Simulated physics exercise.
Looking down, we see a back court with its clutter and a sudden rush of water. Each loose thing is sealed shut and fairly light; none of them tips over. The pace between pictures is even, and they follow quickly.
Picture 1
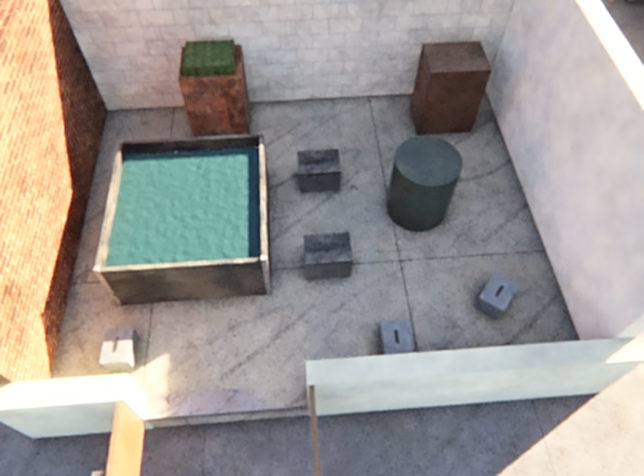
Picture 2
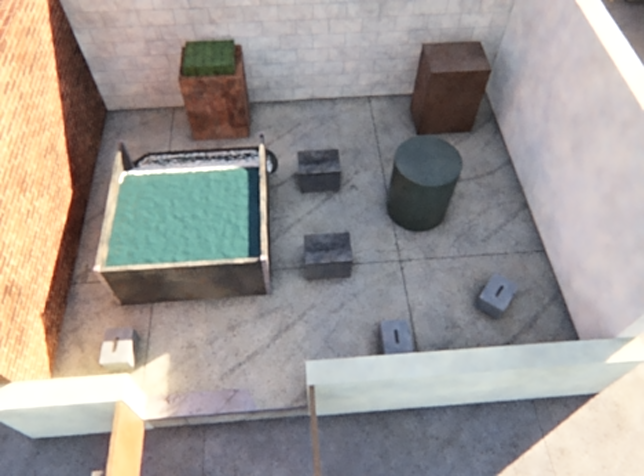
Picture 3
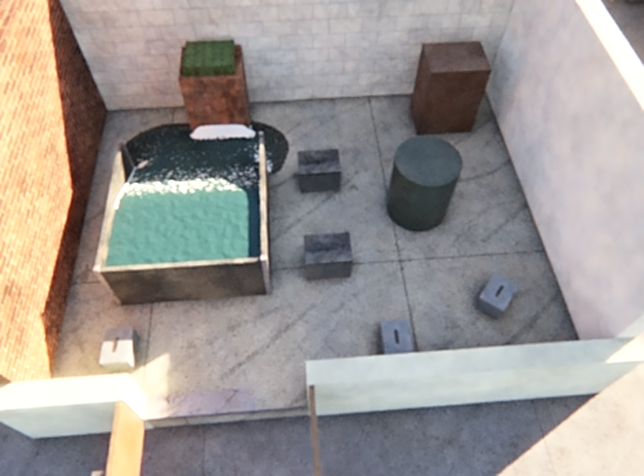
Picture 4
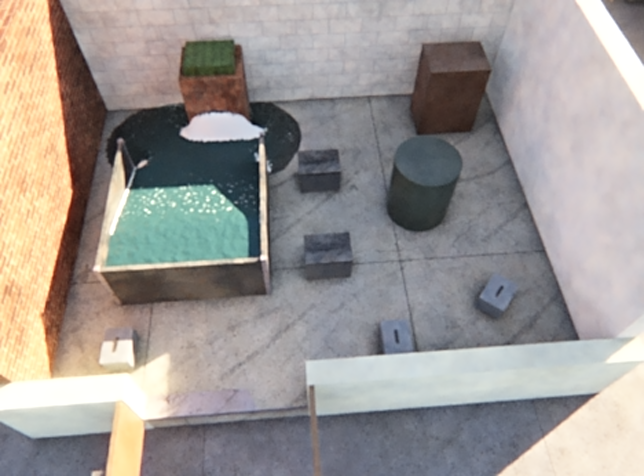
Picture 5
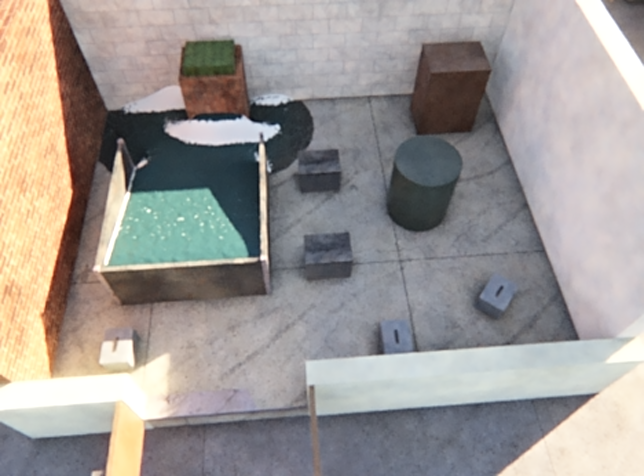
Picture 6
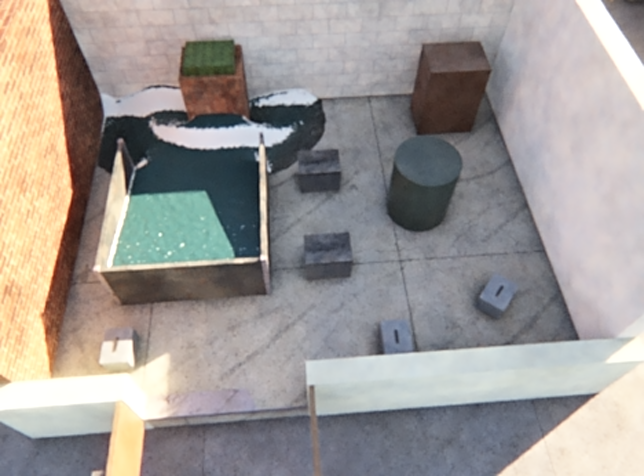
Dark green water bursts through the far side of a teal-filled, open-topped tank at the left of a walled back court, seen from a still viewpoint high above. Brown blocks, one topped with green, stand by the pale back wall, with a dark green cylinder and small grey boxes nearer. The water spreads around the green-topped block, foams white along the wall and curls rightward, while the boxes stay put.
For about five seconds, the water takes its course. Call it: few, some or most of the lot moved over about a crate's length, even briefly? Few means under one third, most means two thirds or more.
Few.
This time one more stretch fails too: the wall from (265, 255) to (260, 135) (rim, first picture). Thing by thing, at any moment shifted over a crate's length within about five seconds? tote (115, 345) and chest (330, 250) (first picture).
One after the other: Under that, pushed that far.
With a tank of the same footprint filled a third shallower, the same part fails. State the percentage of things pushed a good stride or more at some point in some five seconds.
I'd put it near 0 per cent of the loose things.
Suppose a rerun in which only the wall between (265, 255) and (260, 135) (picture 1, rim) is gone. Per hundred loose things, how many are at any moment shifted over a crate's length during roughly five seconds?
Near 80 in a hundred.
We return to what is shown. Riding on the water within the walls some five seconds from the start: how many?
Exactly 1.
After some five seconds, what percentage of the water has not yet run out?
Estimate: About 98 %.
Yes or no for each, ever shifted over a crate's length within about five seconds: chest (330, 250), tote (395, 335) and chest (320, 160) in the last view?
Item one never gets that far, item two never gets that far, item three never gets that far.
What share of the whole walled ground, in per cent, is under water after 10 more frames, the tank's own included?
I'd estimate around 50 percent.
A moment on, 0 of 5 are well off their spots; 0 afloat.
Next, 0 of 5 are well off their spots; 0 afloat.
Later, 0 of 5 are well off their spots; 0 afloat.
In the end, 1 of 5 are well off their spots, and 1 have been at some point; 1 afloat.
